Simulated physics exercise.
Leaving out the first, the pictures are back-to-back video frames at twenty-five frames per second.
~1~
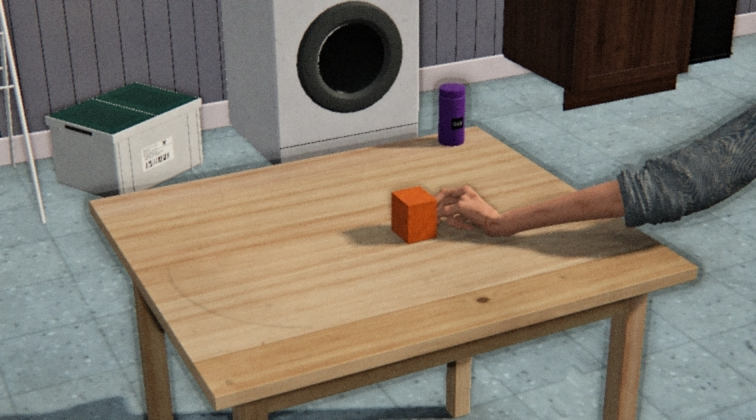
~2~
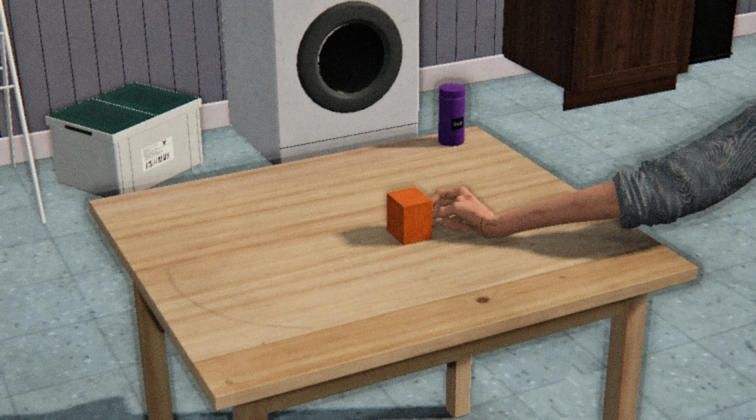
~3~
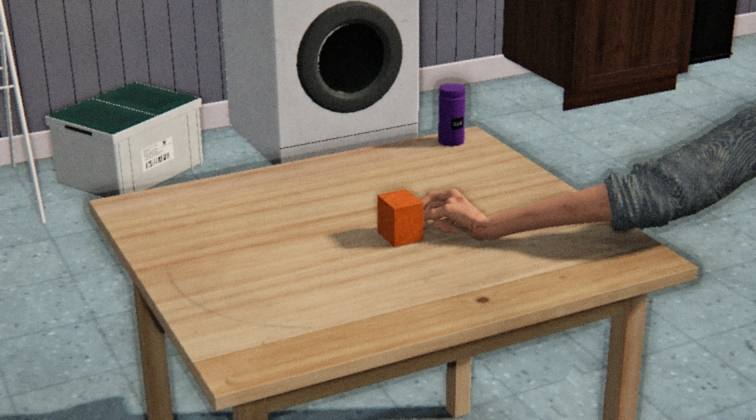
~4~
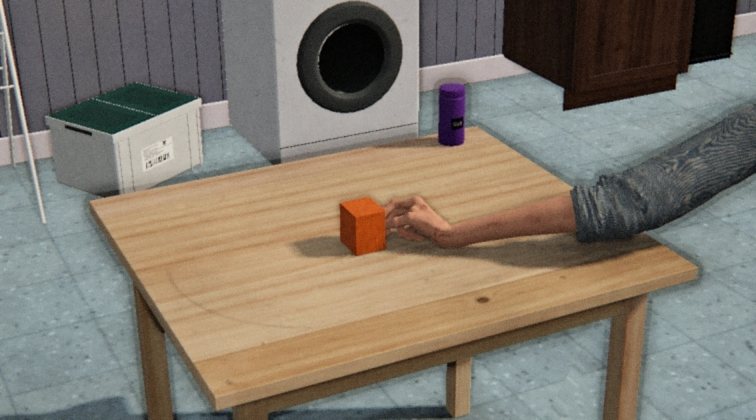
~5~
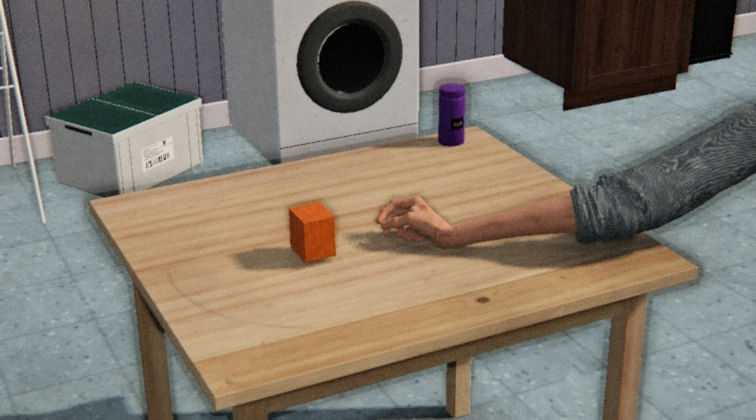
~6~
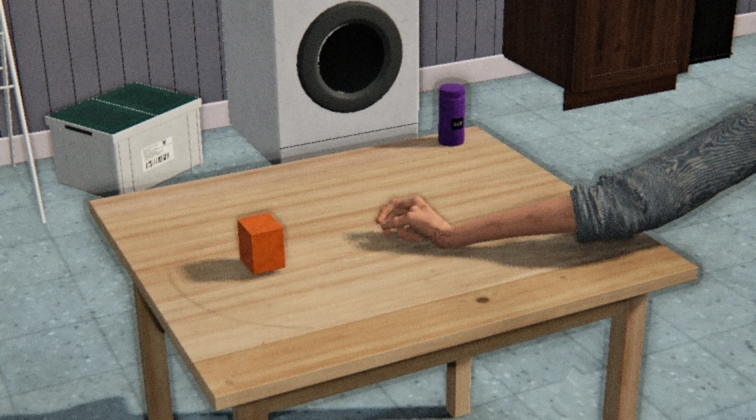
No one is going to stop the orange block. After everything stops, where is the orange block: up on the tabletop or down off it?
It is down off the table.
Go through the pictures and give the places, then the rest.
Under the hand; orange block (414, 215), in the first frame.
Under the hand; orange block (409, 216), in the second frame.
Under the hand; orange block (400, 218), in the third frame.
Orange block (363, 226), in the fourth frame.
Orange block (312, 232) displaced about its own width, in the fifth frame.
Orange block (261, 244) displaced well along, in the sixth frame.
Then, 0.10 s past the last view, orange block now off the table.
Then, 0.30 s past the last view, things are still on the move.
Then, 0.50 s past the last view, as before.
Finally, off the table, orange block.
